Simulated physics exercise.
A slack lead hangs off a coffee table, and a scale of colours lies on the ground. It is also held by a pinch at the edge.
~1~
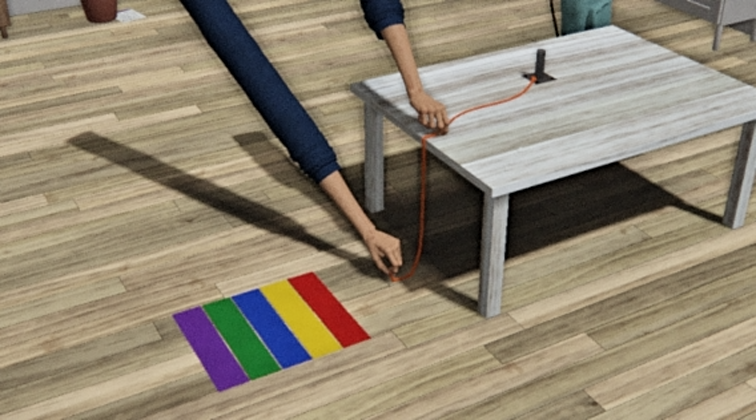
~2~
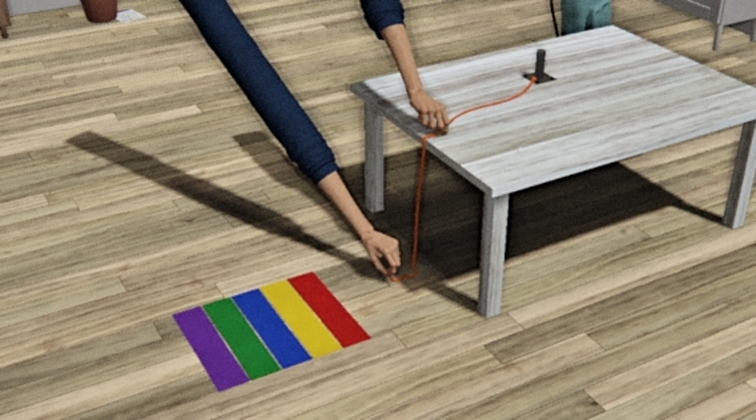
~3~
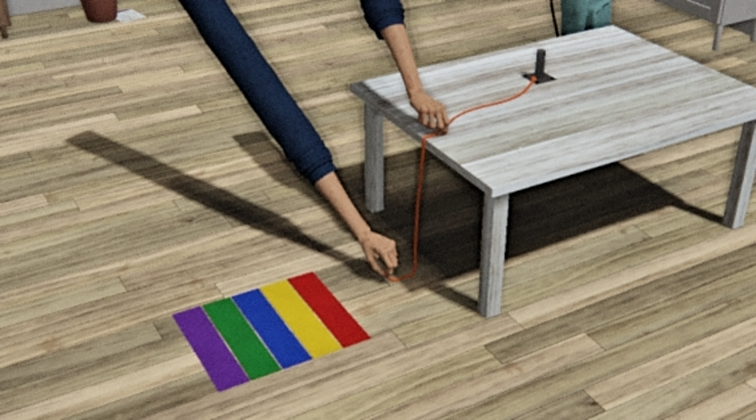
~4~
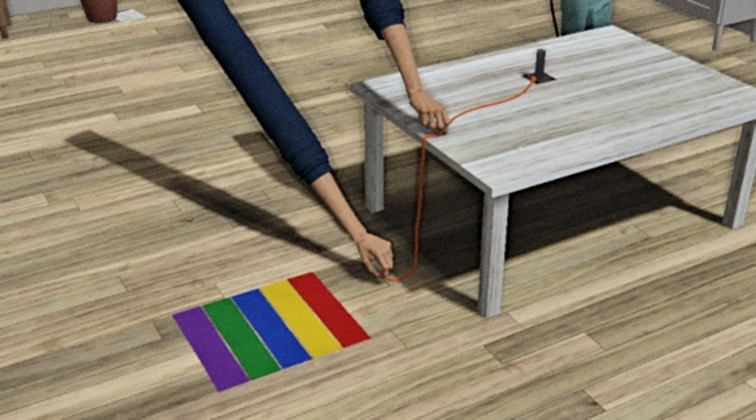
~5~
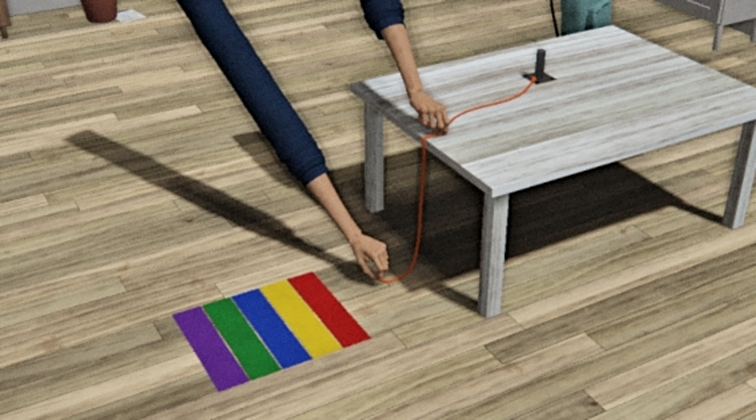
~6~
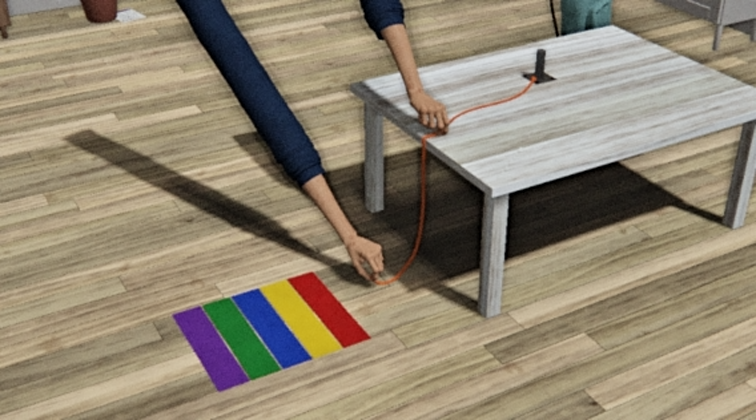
A hand moves an orange cord's end slightly left while another pinches it at the table's edge.
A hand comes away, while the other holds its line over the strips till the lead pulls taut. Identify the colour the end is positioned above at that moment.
It is positioned above yellow.
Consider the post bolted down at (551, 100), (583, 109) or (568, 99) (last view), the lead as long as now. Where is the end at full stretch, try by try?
In that order: (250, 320), (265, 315) and (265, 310).
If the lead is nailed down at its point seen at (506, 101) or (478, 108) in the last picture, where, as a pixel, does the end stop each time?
(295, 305), (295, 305).
A little later, end near (339, 289); short of the strips.
Next, end near (308, 299); over yellow.
When it is tight, end near (290, 305); over yellow. It halts on the yellow strip.
